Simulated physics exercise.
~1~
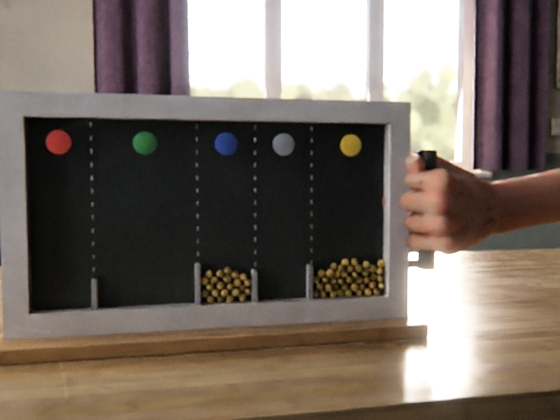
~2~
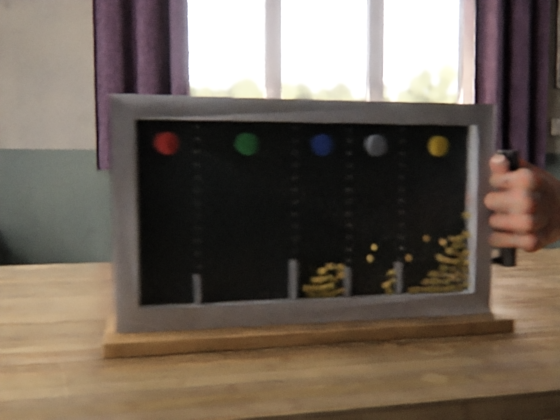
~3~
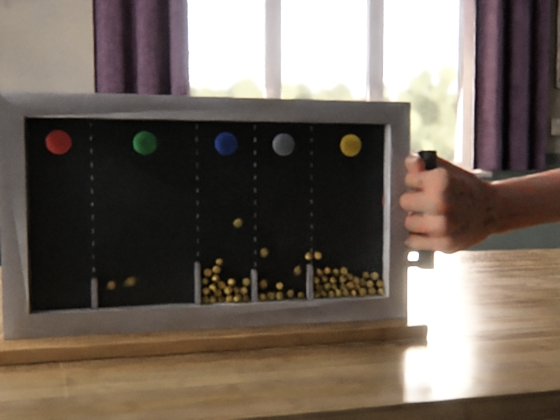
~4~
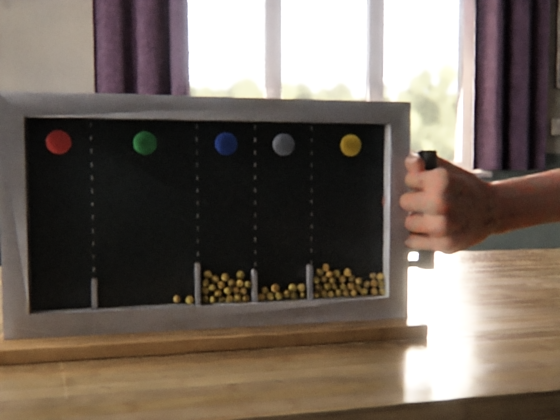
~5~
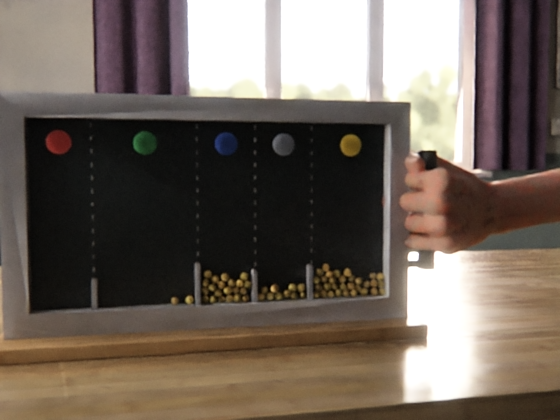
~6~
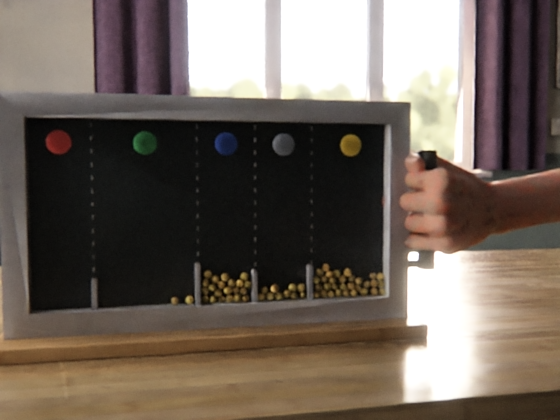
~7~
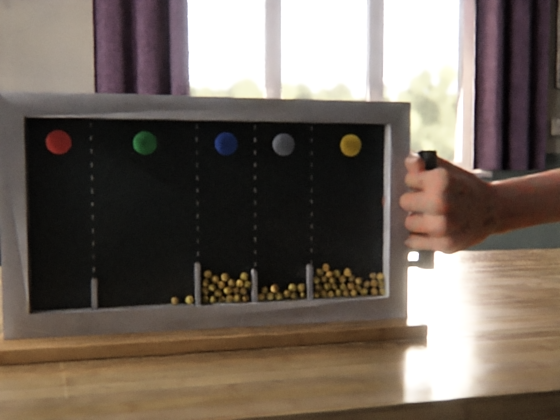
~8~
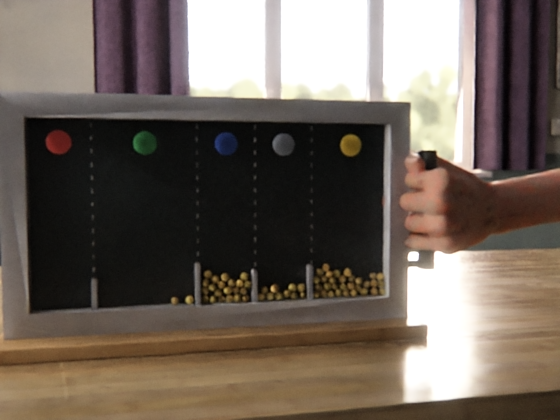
On a wooden table, a hand jerks a tray right and back, scattering beads leftward.
